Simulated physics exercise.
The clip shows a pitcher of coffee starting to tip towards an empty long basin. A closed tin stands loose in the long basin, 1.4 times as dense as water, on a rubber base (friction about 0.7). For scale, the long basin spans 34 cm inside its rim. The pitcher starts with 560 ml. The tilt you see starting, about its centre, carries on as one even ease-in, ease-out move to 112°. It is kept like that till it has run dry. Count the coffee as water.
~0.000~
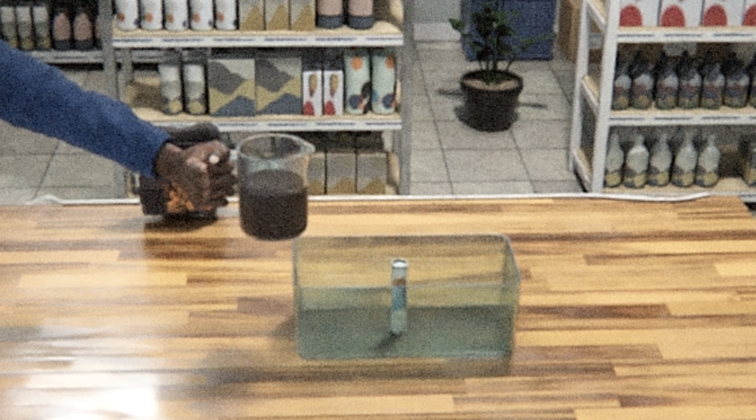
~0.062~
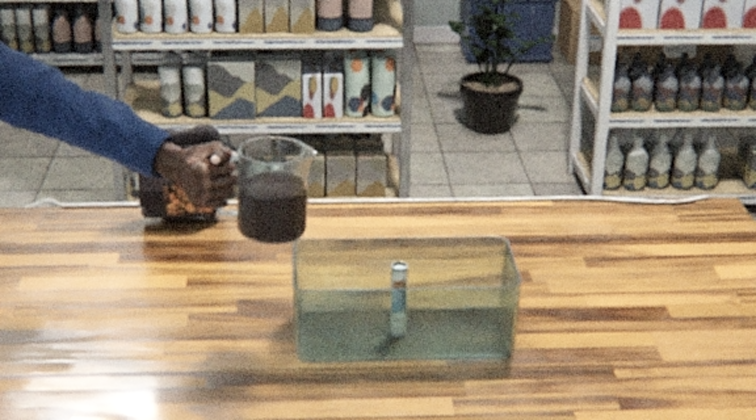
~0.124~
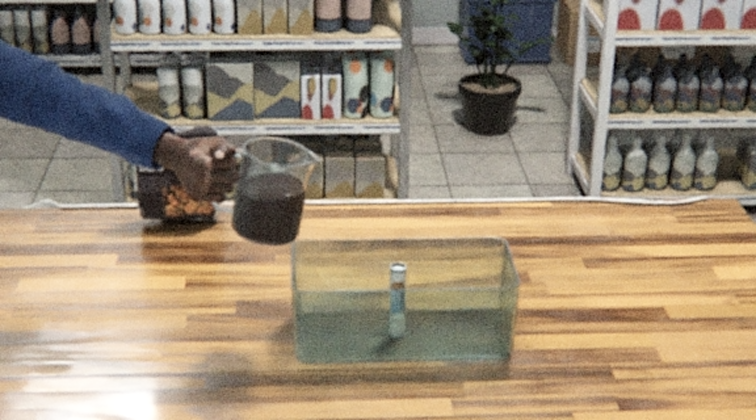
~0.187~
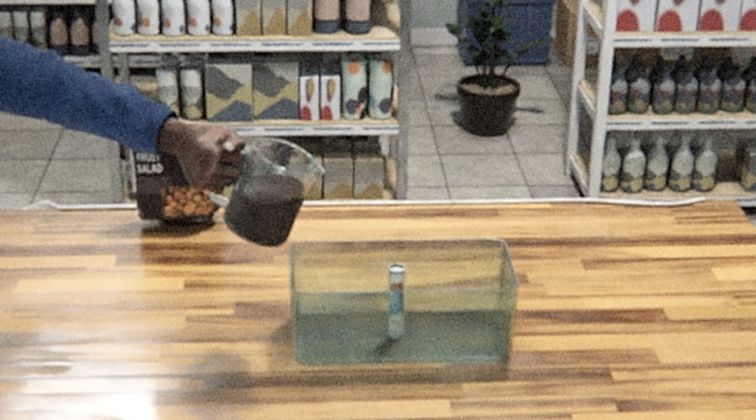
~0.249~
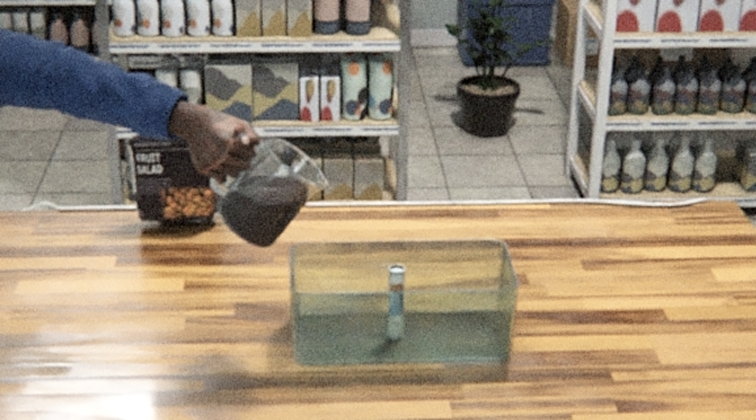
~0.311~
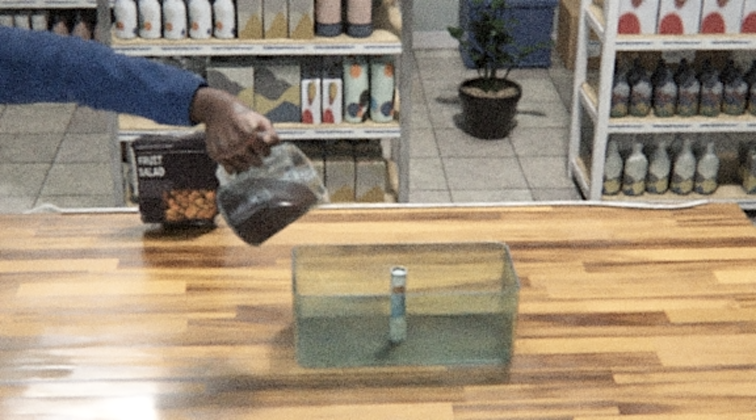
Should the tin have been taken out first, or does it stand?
It remains upright.
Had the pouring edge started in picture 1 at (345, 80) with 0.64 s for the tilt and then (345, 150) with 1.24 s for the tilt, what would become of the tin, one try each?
First it falls; then it falls.
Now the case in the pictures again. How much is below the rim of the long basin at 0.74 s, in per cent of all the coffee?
About 76 per cent.
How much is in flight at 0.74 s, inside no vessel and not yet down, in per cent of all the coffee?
About 10 per cent.
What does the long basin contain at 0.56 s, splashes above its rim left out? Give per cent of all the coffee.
Some 16 per cent.
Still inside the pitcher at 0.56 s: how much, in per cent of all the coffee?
Some 58 per cent.
After 0.56 s the tilt is 108° and 58 per cent is still to pour; the tin stands where it began.
After 0.74 s the tilt is 112° and 14 per cent is still to pour; the tin stands where it began.
After 0.93 s the tilt is 112° and 1 per cent is still to pour; the tin stands where it began.
After 1.14 s the tilt is 112° and 0 per cent is still to pour; the tin stands where it began.
In the end the tin stands where it began.
